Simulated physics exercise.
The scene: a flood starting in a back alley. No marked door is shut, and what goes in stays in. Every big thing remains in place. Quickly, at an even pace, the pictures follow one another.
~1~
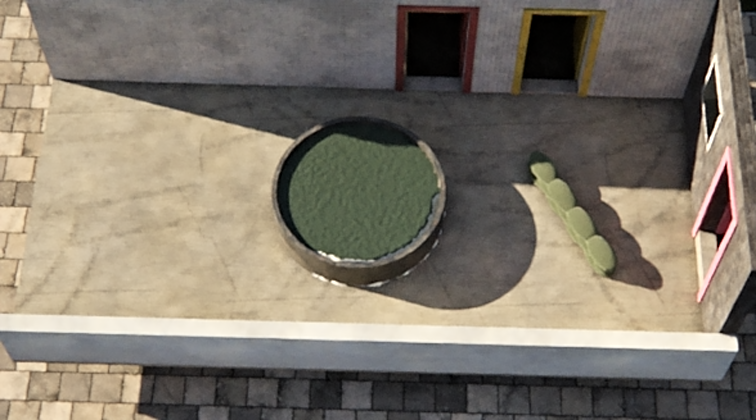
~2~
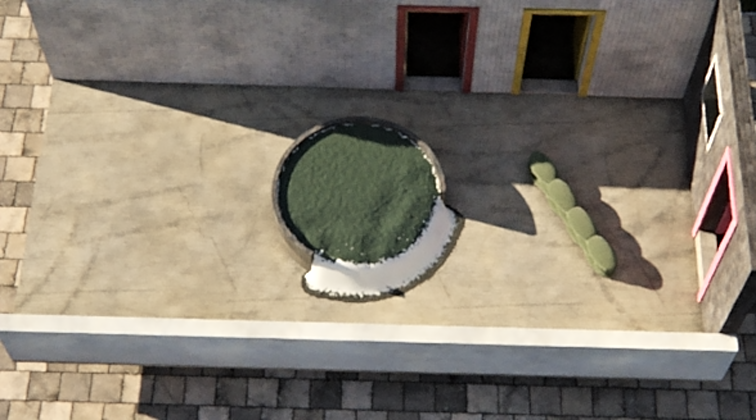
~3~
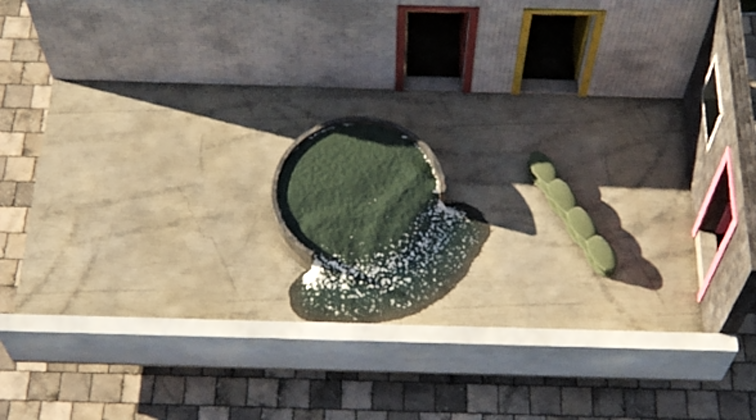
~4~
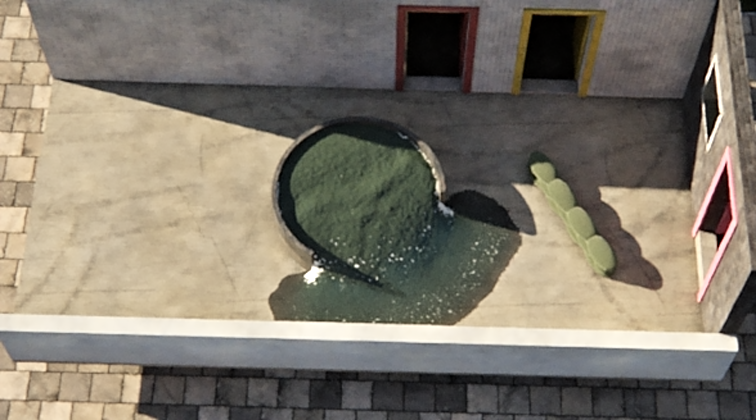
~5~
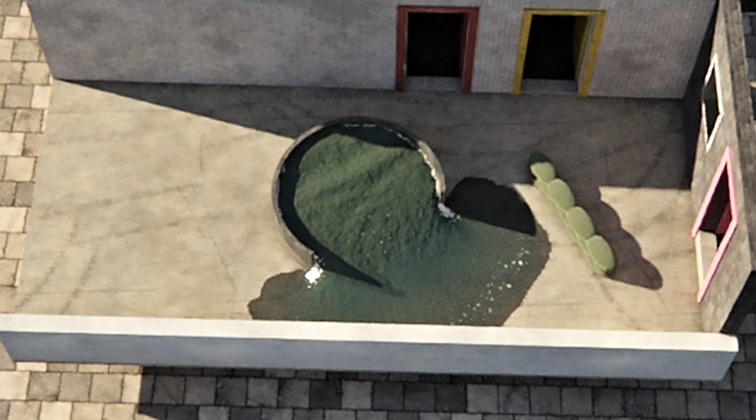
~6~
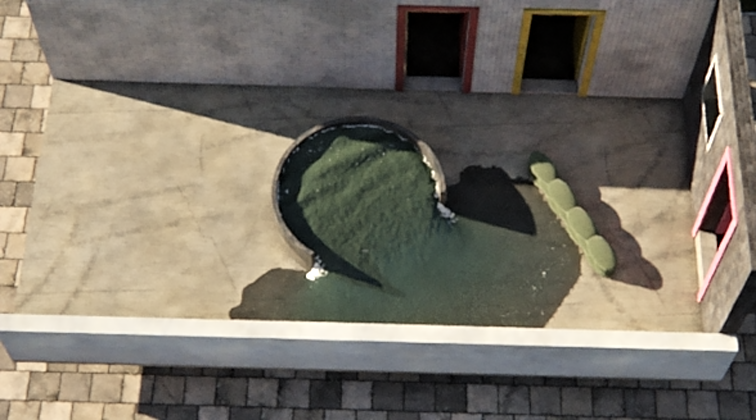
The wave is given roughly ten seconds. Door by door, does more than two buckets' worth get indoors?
As I see it, the yellow door will break the limit, the red door will break the limit, the pink door will respect the limit.
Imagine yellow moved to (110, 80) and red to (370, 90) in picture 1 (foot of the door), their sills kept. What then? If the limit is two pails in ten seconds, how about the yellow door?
Door by door, the yellow door stays inside the limit.
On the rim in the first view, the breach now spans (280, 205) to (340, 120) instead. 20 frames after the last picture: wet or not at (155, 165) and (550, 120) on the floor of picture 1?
Respectively, inundated and left dry.
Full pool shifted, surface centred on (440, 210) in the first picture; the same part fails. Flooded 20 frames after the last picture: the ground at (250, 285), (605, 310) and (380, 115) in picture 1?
First one gets inundated, next one gets inundated, last one stays unwetted.
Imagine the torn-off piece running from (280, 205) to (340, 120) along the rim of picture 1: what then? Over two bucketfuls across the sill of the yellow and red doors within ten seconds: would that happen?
Yellow: Short of the mark, red: Short of the mark.
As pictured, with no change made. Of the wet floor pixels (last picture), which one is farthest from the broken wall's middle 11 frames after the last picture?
Close to (54, 335).
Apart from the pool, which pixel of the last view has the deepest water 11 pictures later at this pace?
At about (695, 356).
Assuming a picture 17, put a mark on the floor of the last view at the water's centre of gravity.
The spot I would choose is (427, 277).
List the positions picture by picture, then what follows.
Still water in the pool at (359, 193), in the first frame.
Water pours out at (397, 267) and has run to (306, 277), in the second frame.
The front is at (296, 300), out from the gap at (397, 269), in the third frame.
The front is at (509, 227), out from the gap at (397, 269), in the fourth frame.
The front is at (543, 247), out from the gap at (397, 270), in the fifth frame.
The front is at (572, 240), out from the gap at (397, 270), in the sixth frame.
A moment on, water covers 25 % of the floor; the yellow door not reached, the red door not reached, the pink door not reached.
Next, water covers 35 % of the floor; the yellow door not reached, the red door not reached, the pink door not reached.
Then, water covers 60 % of the floor; the yellow door not reached, the red door not reached, the pink door under two buckets in.
Later, water covers 80 % of the floor; the yellow door under two buckets in, the red door under two buckets in, the pink door under two buckets in.
In the end, water covers 80 % of the floor; the yellow door over two buckets in, the red door over two buckets in, the pink door under two buckets in.
